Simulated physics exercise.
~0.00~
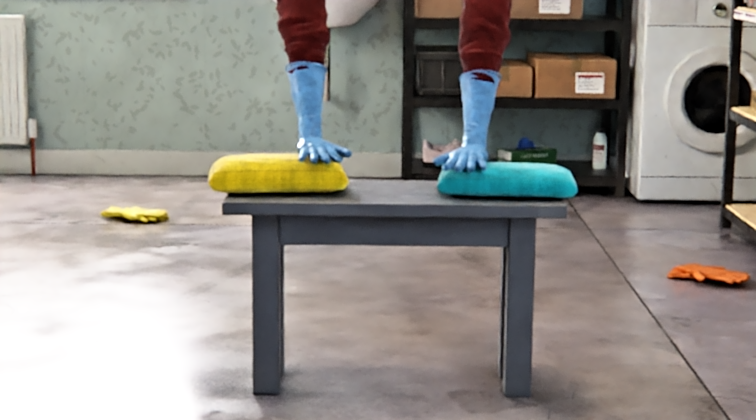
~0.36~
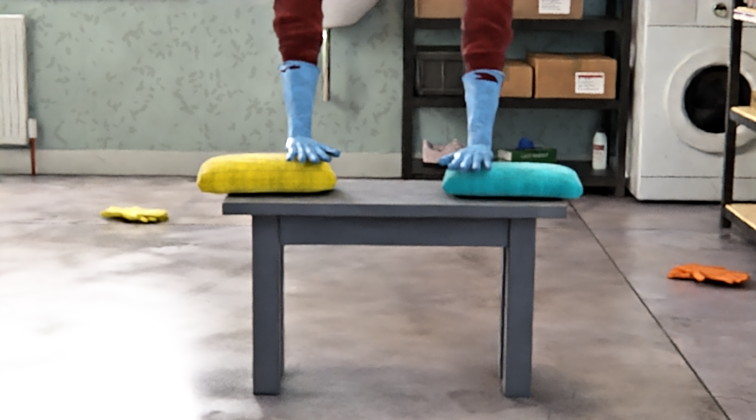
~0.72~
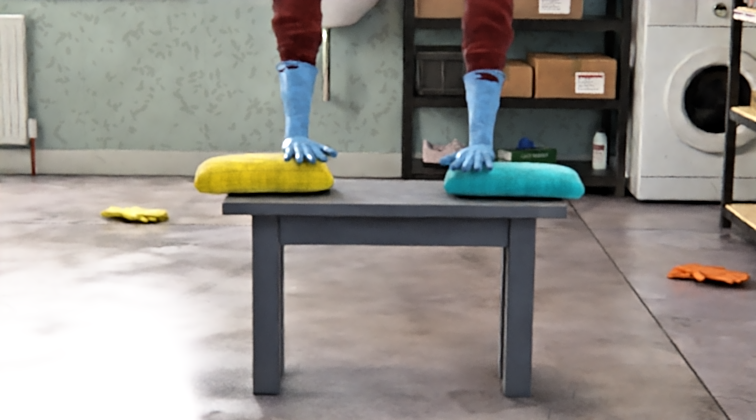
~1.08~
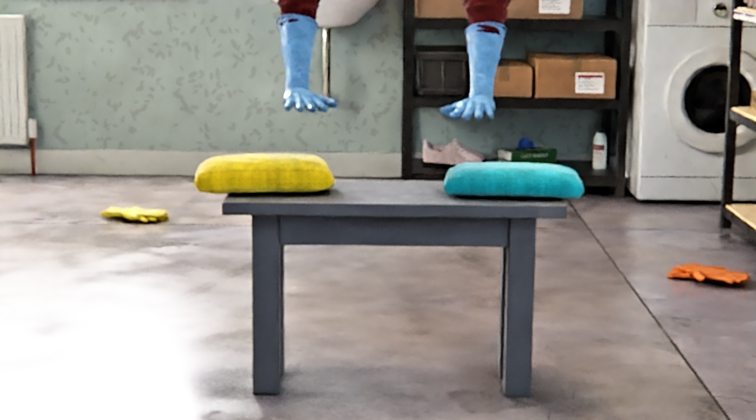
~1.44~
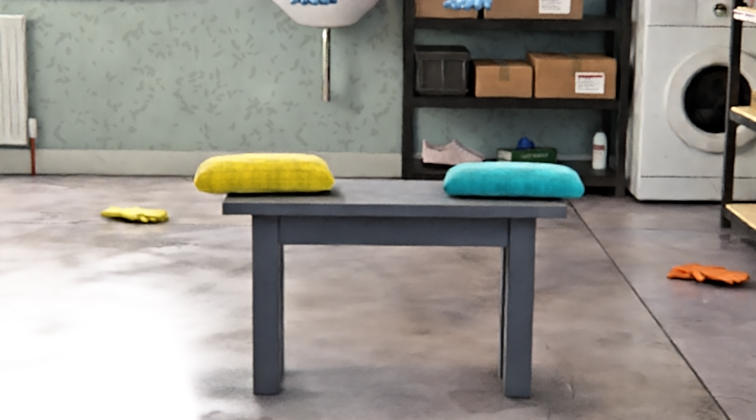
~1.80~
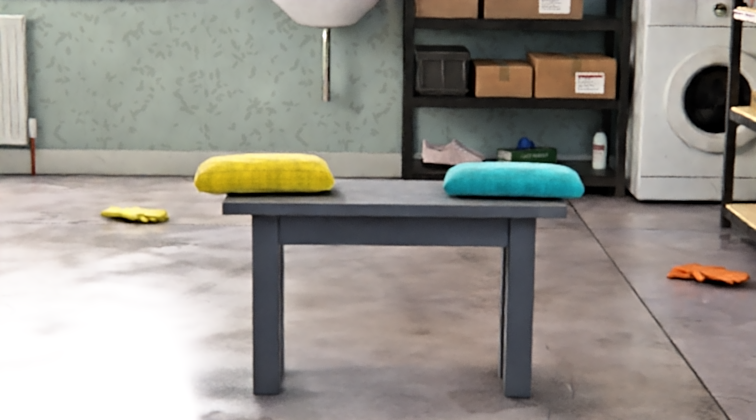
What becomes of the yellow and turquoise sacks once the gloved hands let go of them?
Both stay up on the table. The yellow sack rests at the left end and the turquoise one at the right end, and neither moves after the hands lift away.
